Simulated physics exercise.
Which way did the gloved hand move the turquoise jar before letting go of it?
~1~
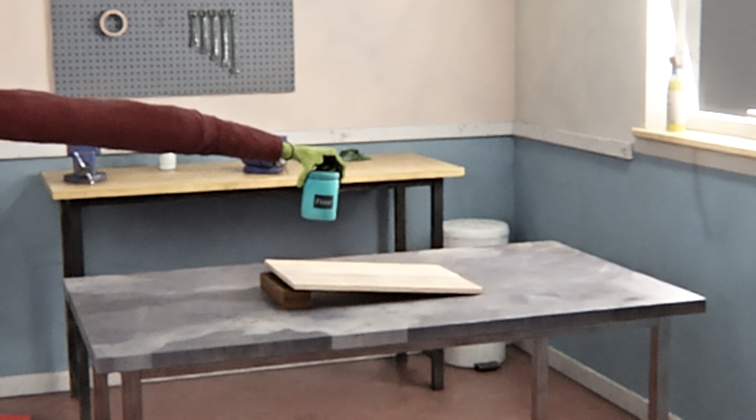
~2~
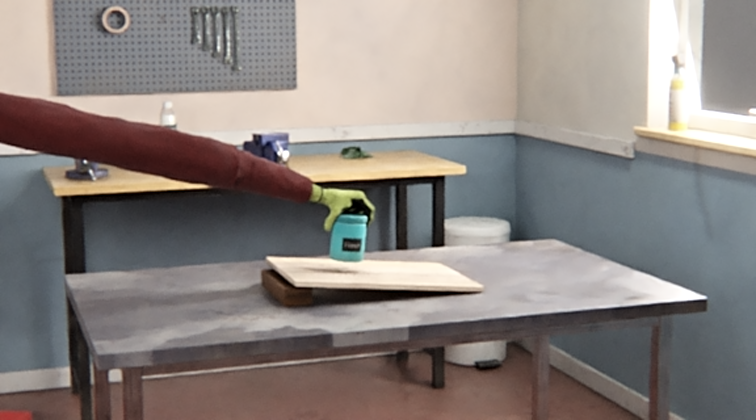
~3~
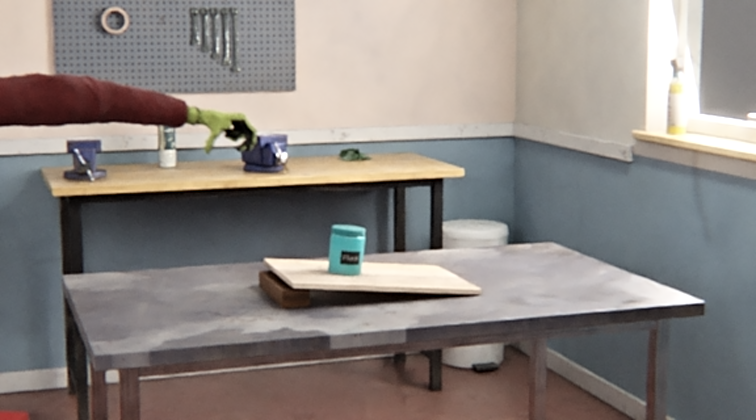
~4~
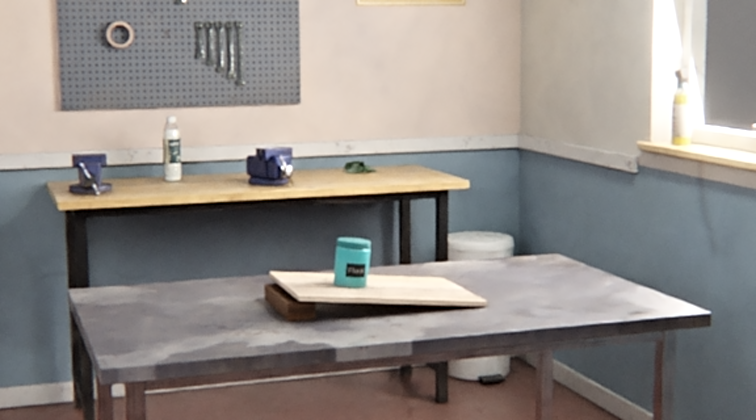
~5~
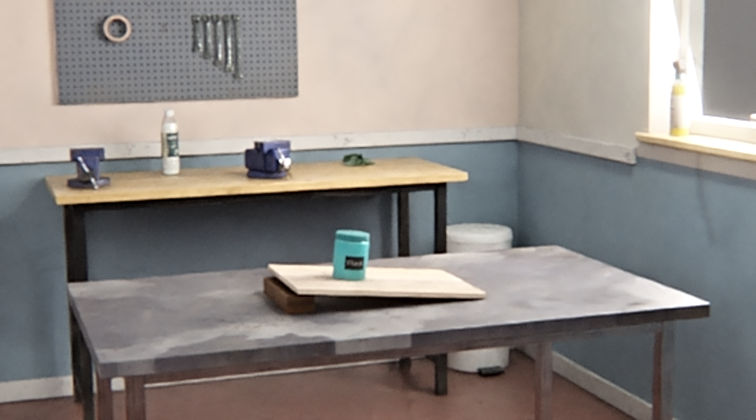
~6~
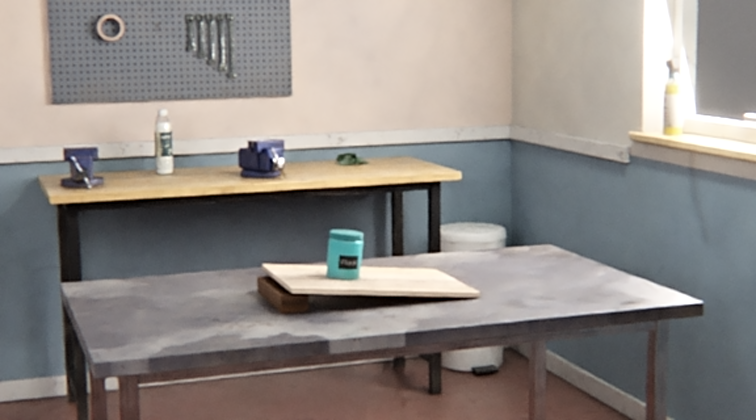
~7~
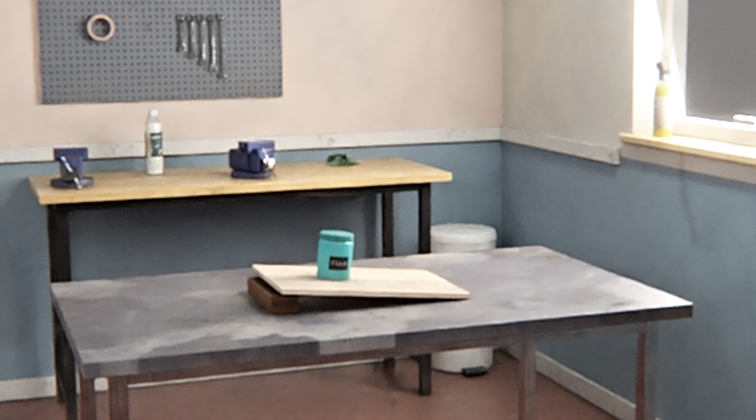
The hand moved the jar down, and a little to the right, until it stood on the propped-up board.
